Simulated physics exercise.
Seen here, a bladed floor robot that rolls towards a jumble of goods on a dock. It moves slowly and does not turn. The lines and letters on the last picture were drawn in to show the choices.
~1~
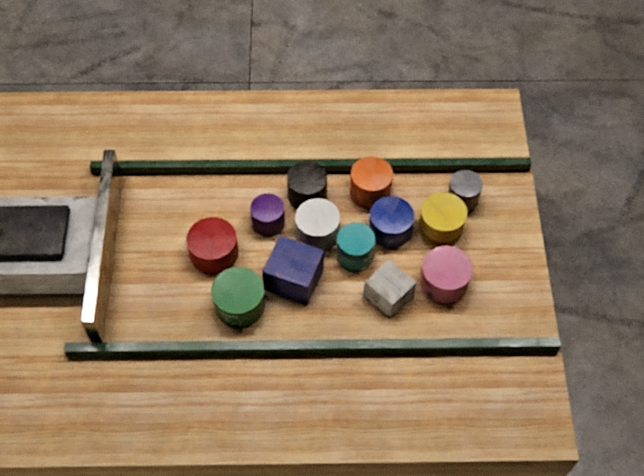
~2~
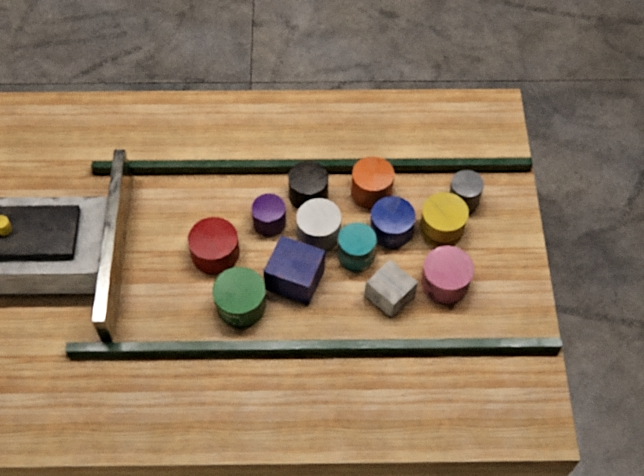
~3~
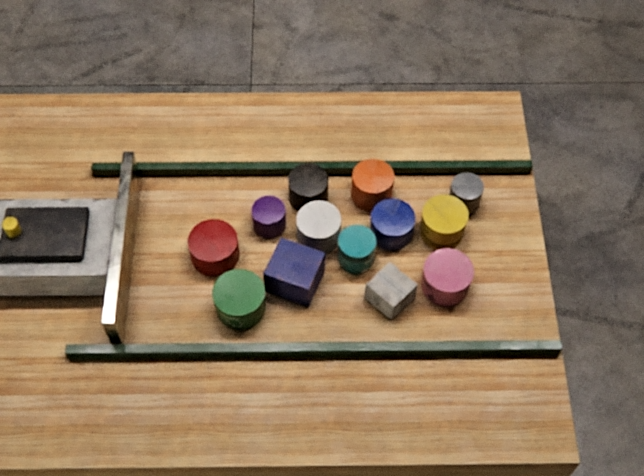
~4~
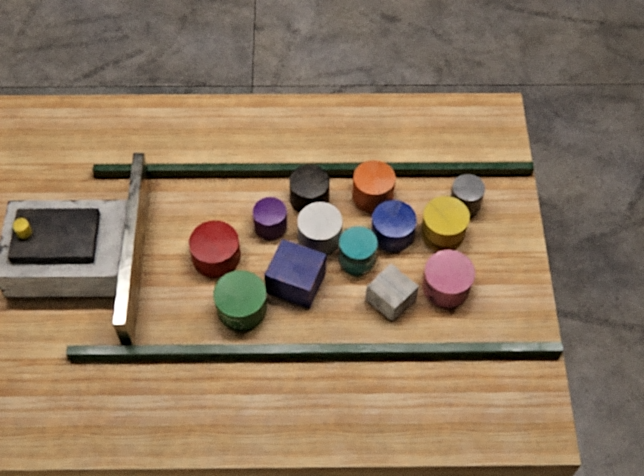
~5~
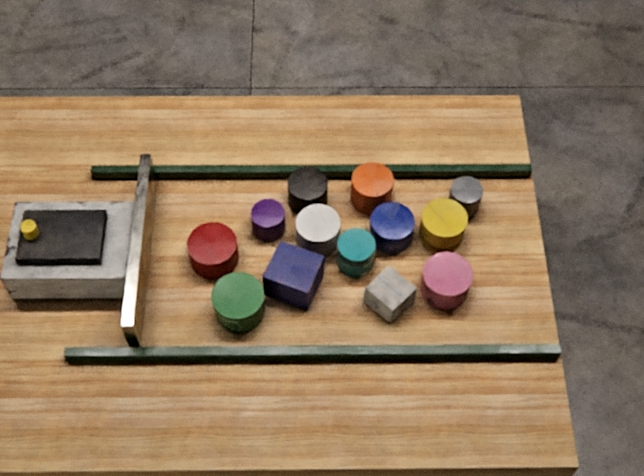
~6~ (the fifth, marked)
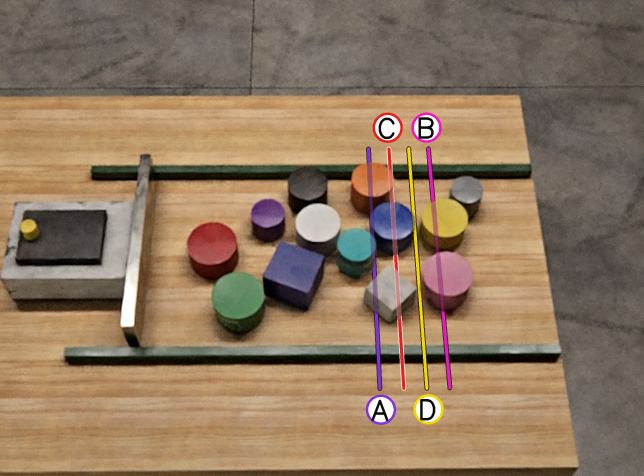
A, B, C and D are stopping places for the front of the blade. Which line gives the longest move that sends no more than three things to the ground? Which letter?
No farther than B.
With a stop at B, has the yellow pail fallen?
Yes.
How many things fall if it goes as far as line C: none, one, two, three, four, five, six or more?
By then, none.
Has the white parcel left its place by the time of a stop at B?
By then, yes.
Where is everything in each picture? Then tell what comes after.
The first frame shows pink pail (446, 275); purple canister (268, 215); orange canister (371, 183).
The second frame shows robot (41, 231); blue crate (295, 270).
The third frame shows robot (51, 233); blue canister (392, 224).
The fourth frame shows robot (61, 234); white parcel (392, 293).
The fifth frame shows robot (68, 236); red canister (213, 250); grey canister (465, 198); turquoise pail (356, 253).
On the marked copy, A at (374, 259); B at (438, 259); C at (396, 259); D at (417, 259).
With B. Early on, robot (177, 235); blue canister (395, 226); green pail (277, 302).
Further on, robot (285, 234); pink pail (493, 272); yellow pail (486, 231).
At the end, robot (371, 234); yellow pail over the edge; pink pail over the edge; three fallen.
As for the rest, A is within the limit but short; C is within the limit but short; D is within the limit but short.
